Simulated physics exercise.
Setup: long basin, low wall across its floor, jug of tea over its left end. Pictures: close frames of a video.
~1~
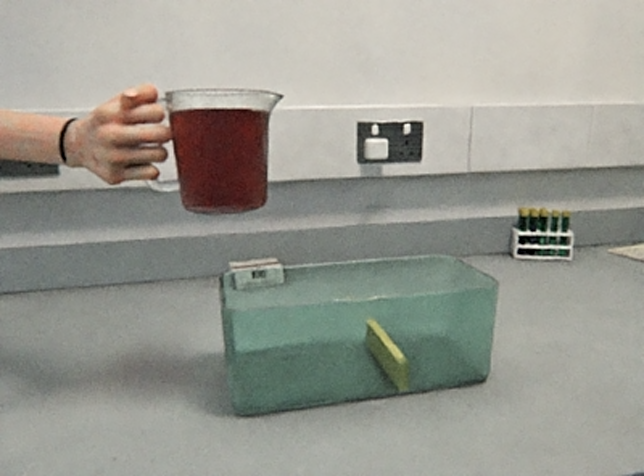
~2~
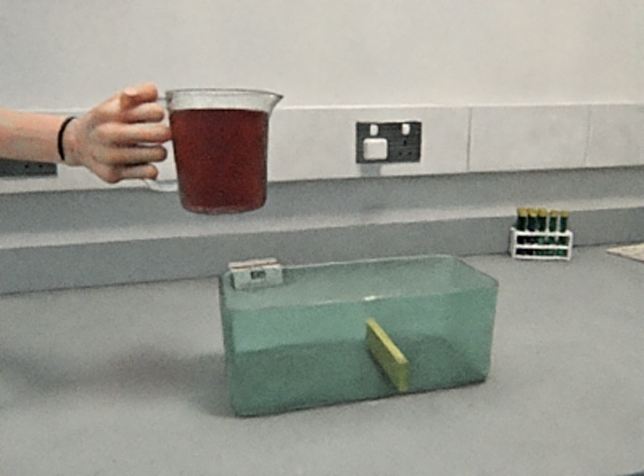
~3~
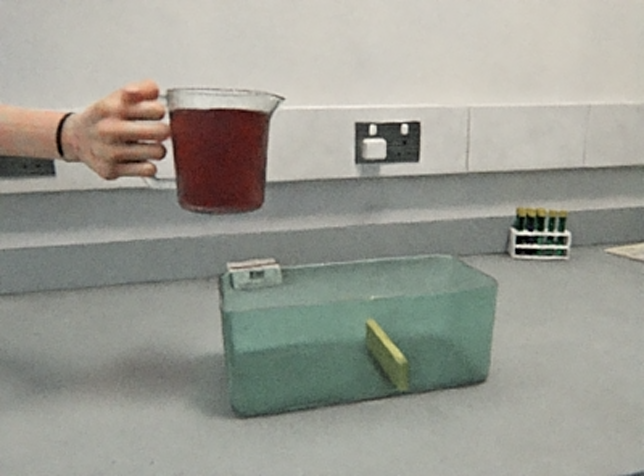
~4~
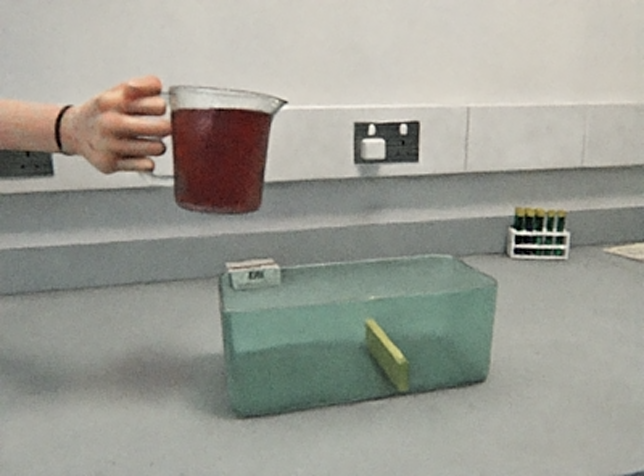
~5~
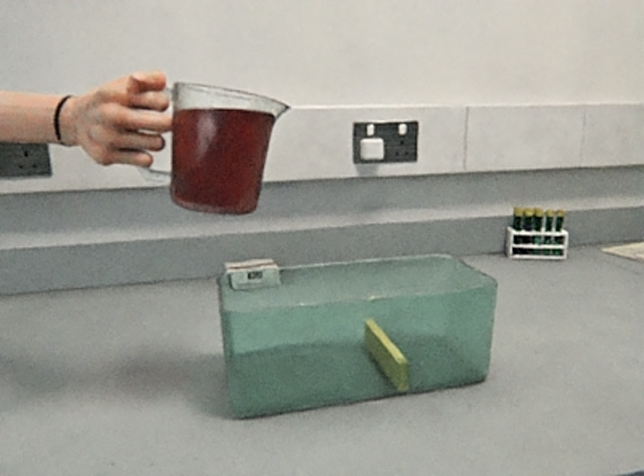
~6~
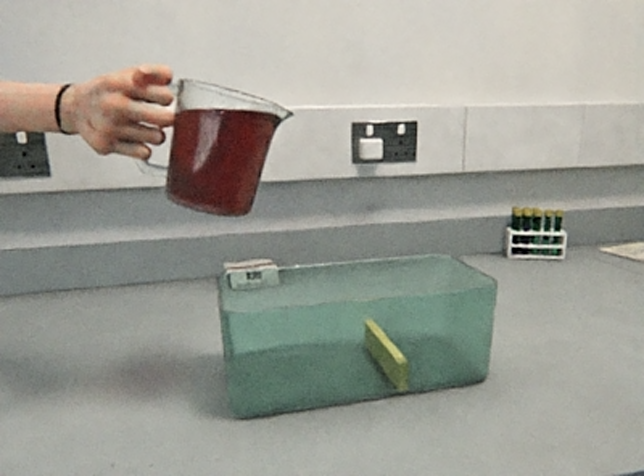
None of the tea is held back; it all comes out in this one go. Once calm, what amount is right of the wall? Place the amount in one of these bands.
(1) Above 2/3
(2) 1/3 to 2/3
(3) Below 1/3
The answer is 3.
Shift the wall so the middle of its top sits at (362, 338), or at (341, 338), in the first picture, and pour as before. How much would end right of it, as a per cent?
It would come to roughly 30 per cent the first time and roughly 70 per cent the second.
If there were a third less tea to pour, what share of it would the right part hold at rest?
That works out to some 10 %.
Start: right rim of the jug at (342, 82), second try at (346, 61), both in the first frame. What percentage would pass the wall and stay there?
Close to 70 in a hundred, and close to 75 in a hundred.
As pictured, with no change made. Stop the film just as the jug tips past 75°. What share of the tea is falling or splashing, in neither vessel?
20 per cent.
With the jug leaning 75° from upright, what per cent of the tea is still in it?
About 75 %.
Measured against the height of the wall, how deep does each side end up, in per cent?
Left 70 per cent, right 10.
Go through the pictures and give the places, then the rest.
In the first picture, it leans 0°; its right rim is at (284, 95); the tea meets the walls at (171, 112) and (267, 111); the long basin's rim runs from (221, 292) to (474, 269); the wall's top is at (385, 339).
In the second picture, it leans 1°; its right rim is at (284, 95); the tea meets the walls at (171, 111) and (267, 111).
In the third picture, it leans 3°; its right rim is at (285, 98); the tea meets the walls at (172, 111) and (268, 112).
In the fourth picture, it leans 6°; its right rim is at (288, 101); the tea meets the walls at (173, 111) and (270, 112).
In the fifth picture, it leans 10°; its right rim is at (291, 106); the tea meets the walls at (176, 113) and (274, 114).
In the sixth picture, it leans 16°; its right rim is at (294, 113); the tea meets the walls at (178, 114) and (280, 114).
A moment on, the jug is tipped on its side and 73 per cent is still to pour, 7 is left of the wall and 0 right of it.
Next, the jug is tipped right over and 17 per cent is still to pour, 61 is left of the wall and 0 right of it.
Then the jug is tipped right over and 0 per cent is still to pour, 90 is left of the wall and 5 right of it.
Later the jug is tipped right over and 0 per cent is still to pour, 90 is left of the wall and 7 right of it.
At rest 90 per cent lies left of the wall, 6 right of it and 3 outside.
